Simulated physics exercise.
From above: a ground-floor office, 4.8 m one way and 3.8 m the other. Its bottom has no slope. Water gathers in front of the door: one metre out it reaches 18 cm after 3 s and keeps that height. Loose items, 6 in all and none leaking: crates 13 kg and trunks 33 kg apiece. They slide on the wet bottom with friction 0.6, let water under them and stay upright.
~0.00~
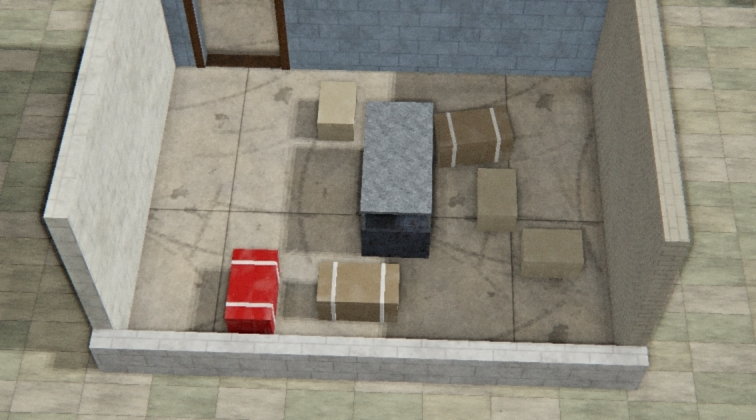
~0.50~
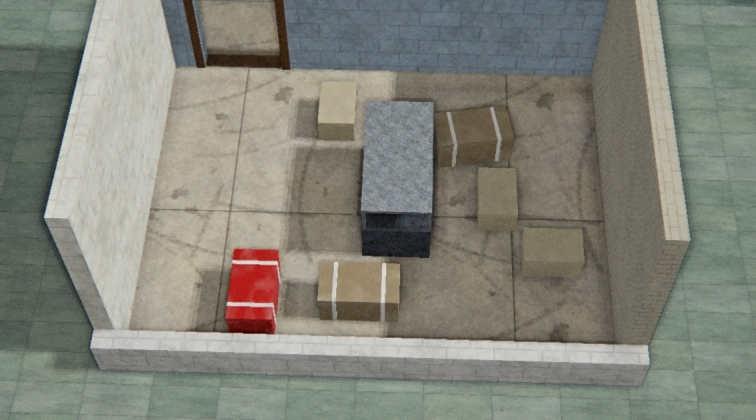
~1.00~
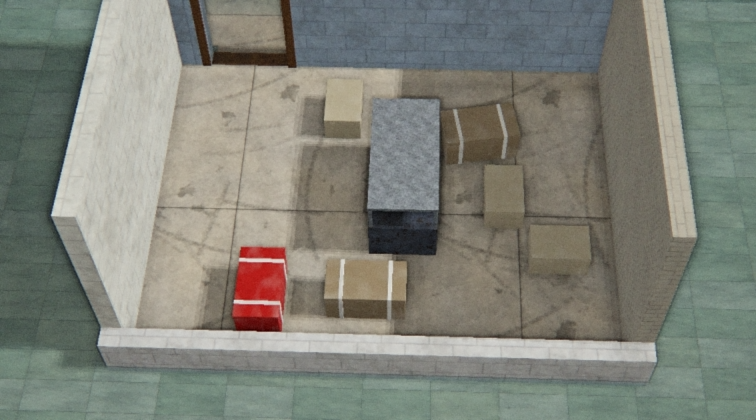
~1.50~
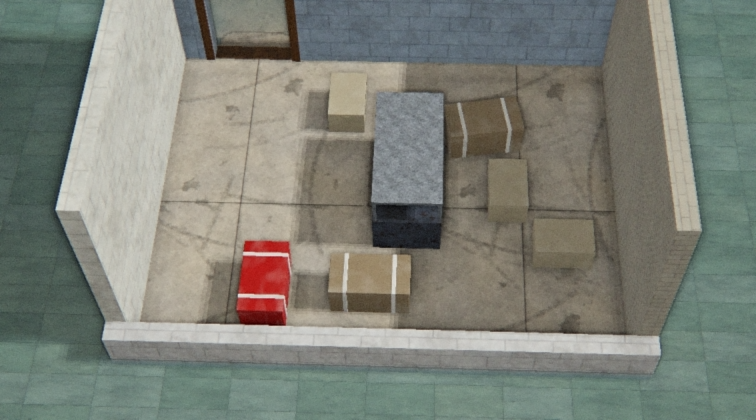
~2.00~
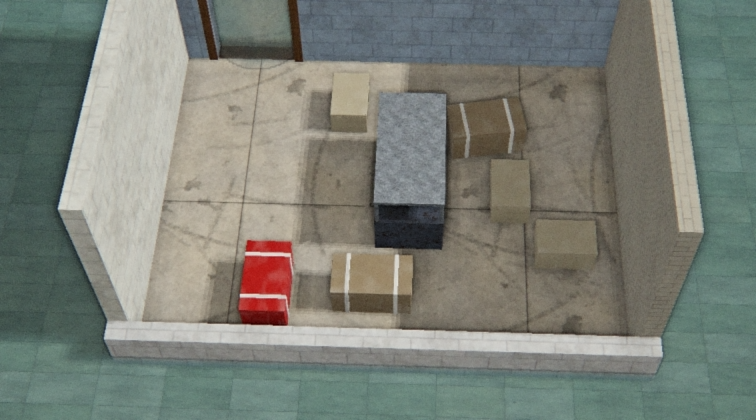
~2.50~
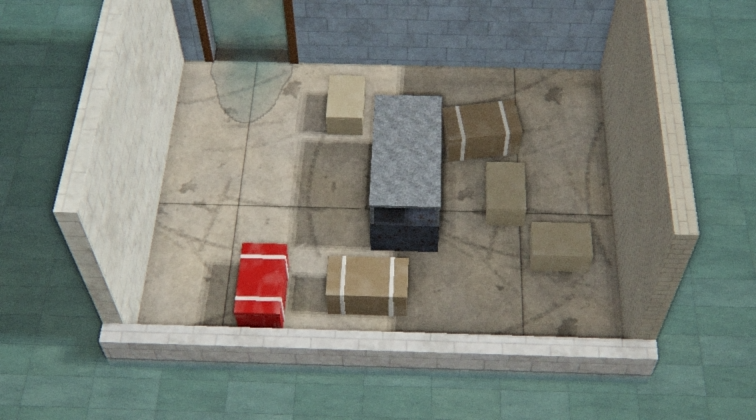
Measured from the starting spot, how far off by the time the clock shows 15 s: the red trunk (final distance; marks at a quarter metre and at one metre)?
The red trunk slides a little.
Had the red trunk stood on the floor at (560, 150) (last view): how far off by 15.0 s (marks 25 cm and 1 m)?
It holds its place.
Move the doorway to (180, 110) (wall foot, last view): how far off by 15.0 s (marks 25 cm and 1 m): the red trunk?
In that case the red trunk holds its place.
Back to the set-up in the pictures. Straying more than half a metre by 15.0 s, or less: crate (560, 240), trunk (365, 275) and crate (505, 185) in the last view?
In turn: Over, short of it, under.
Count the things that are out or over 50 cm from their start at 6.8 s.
I count 0.
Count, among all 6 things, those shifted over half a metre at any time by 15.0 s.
3 of them.
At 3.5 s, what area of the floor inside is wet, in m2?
Some 3.5 m2.
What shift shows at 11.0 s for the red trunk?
Roughly 50 cm by then.
After 3.5 s the red trunk is near (261, 278), 0.0 m from its start, aground; 0 afloat.
After 6.8 s the red trunk is near (261, 278), 0.0 m from its start, aground; 0 afloat.
After 11.0 s the red trunk is near (307, 278), 0.5 m from its start, afloat; 1 afloat.
After 15.0 s the red trunk is near (327, 294), 0.7 m from its start, afloat; 1 afloat.
